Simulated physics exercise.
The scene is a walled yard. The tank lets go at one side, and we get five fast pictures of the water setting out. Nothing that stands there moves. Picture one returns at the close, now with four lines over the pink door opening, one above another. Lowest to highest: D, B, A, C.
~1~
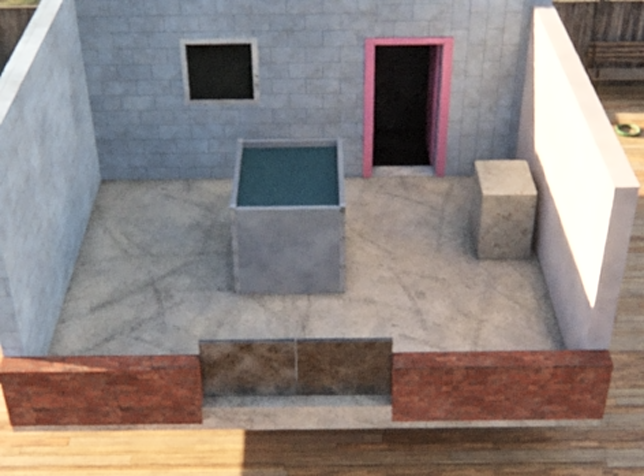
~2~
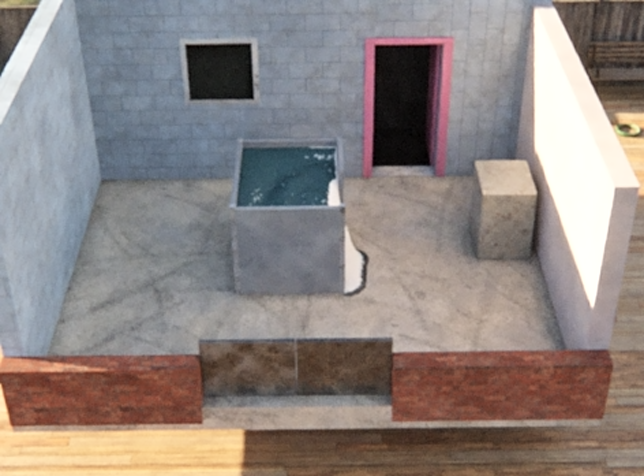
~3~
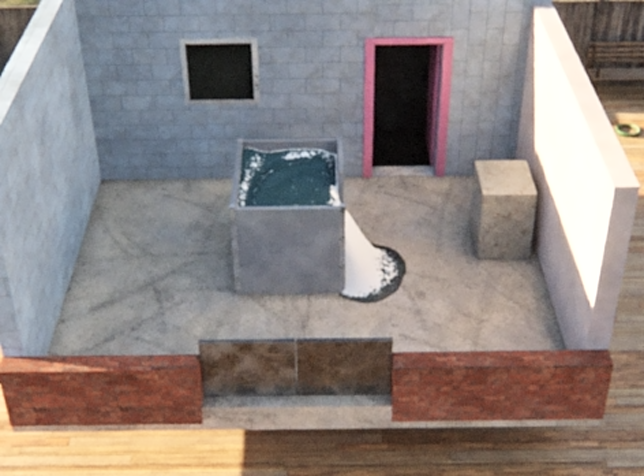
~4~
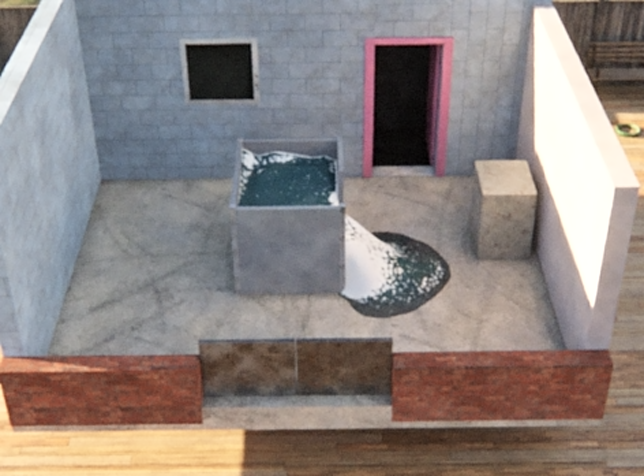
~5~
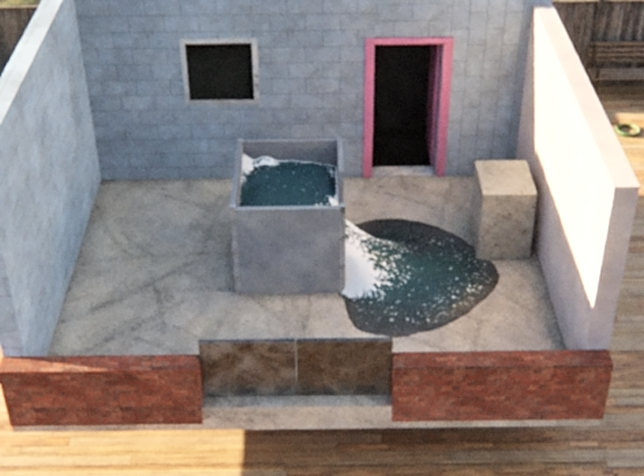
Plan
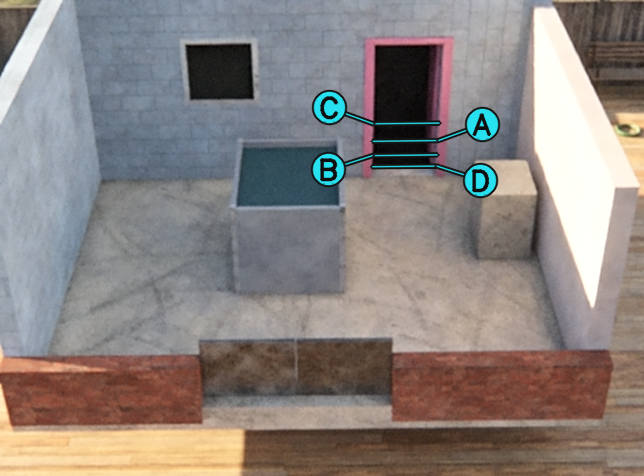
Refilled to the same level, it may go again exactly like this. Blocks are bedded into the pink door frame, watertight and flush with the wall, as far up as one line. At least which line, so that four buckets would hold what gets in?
Use mark D.
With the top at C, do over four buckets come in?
No, that is safe.
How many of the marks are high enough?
All of them.
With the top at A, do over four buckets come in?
No.
On the marked copy, A at (405, 140); B at (404, 155); C at (406, 123); D at (404, 166); from the bottom up D, B, A, C.
With A, nothing gets over.
With B, nothing gets over.
With C, nothing gets over.
With D, a splash gets over, under a bucket.
